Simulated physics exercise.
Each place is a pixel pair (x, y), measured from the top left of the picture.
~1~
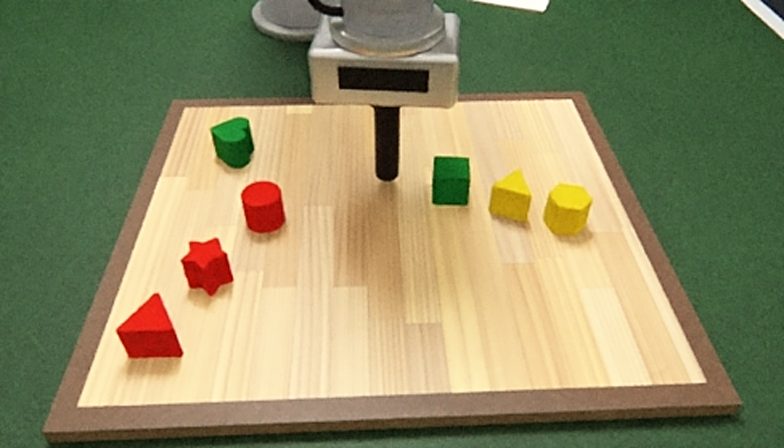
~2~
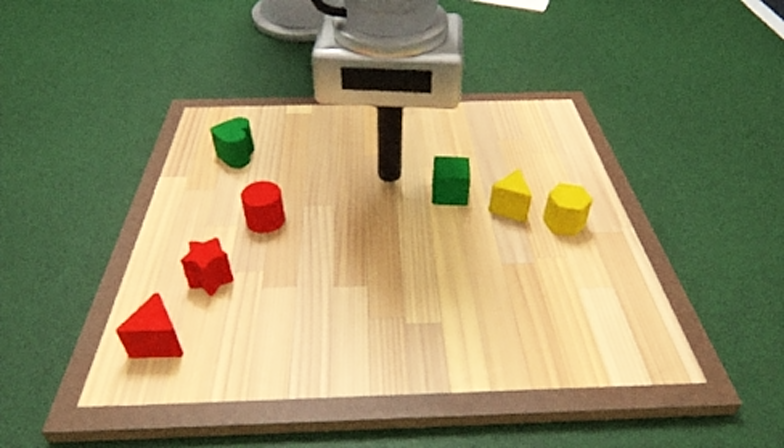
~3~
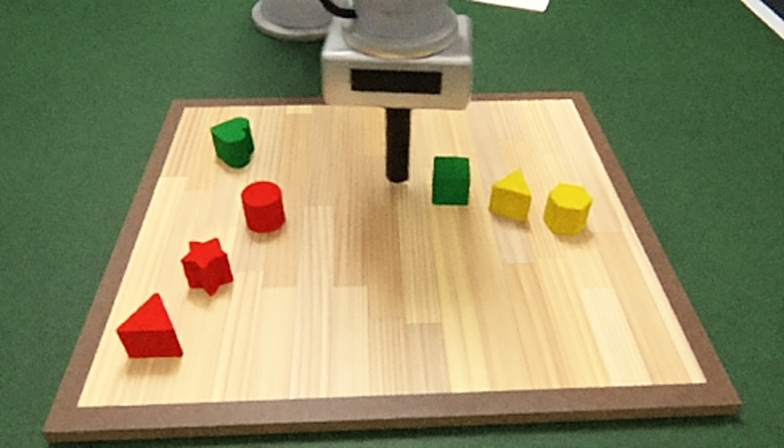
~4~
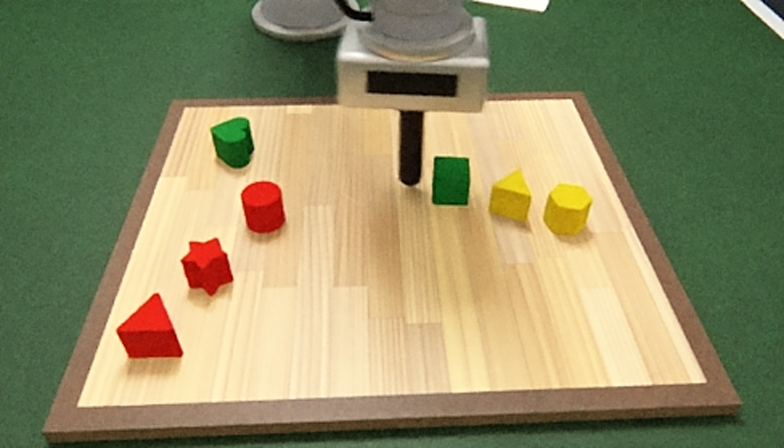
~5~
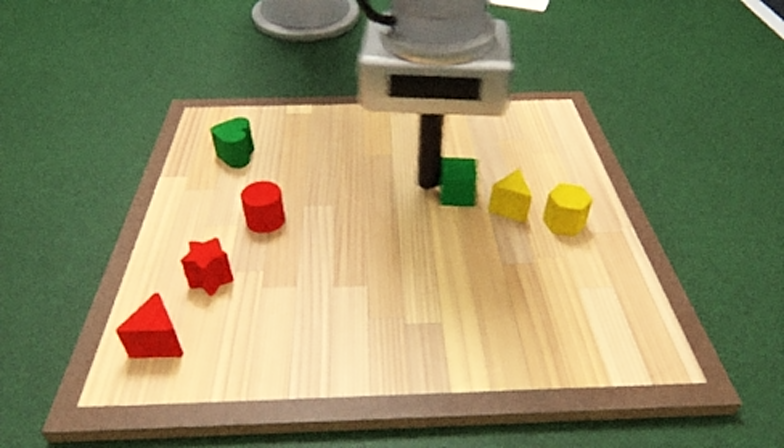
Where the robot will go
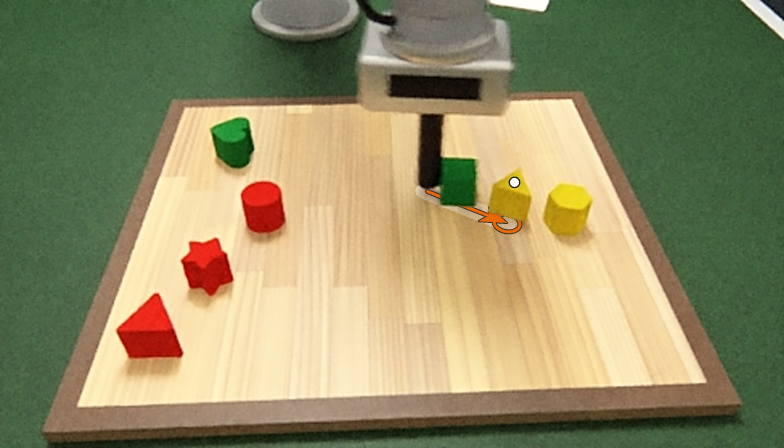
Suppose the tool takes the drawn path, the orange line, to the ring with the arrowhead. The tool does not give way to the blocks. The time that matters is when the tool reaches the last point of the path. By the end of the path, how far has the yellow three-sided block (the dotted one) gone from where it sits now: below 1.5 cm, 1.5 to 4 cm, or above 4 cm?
Range: 1.5 to 4 cm.
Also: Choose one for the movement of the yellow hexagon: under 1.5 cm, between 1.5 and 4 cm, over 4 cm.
Up to 1.5 cm.
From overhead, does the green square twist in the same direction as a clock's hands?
Going by the path, no.
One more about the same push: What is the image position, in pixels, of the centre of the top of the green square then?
My prediction: (508, 170).
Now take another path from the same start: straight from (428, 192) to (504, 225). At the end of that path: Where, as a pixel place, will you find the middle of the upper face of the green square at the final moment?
My estimate: (502, 171).
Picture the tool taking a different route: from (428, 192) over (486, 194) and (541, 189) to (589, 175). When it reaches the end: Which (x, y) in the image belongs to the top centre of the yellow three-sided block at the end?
I think it will end close to (554, 206).
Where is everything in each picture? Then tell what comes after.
Tool tip at (387, 176); block tops, green square at (452, 167); yellow three-sided block at (515, 182); yellow hexagon at (571, 195), in the first picture.
Tool at (390, 176); blocks unchanged, in the second picture.
Tool at (397, 177); blocks unchanged, in the third picture.
Tool at (410, 180); blocks unchanged, in the fourth picture.
Tool at (428, 183); green square at (460, 168); yellow three-sided block at (515, 182); yellow hexagon at (571, 195), in the fifth picture.
Path on the board, in a line from (428, 192) to (507, 223); the dot is on the yellow three-sided block.
On the path given first. Halfway along, tool at (468, 199); green square at (498, 173), turned 25° anticlockwise; yellow three-sided block at (535, 185).
At the end, tool at (509, 214); green square at (508, 170), turned 45° anticlockwise; yellow three-sided block at (538, 185), turned 15° clockwise; yellow hexagon in place.
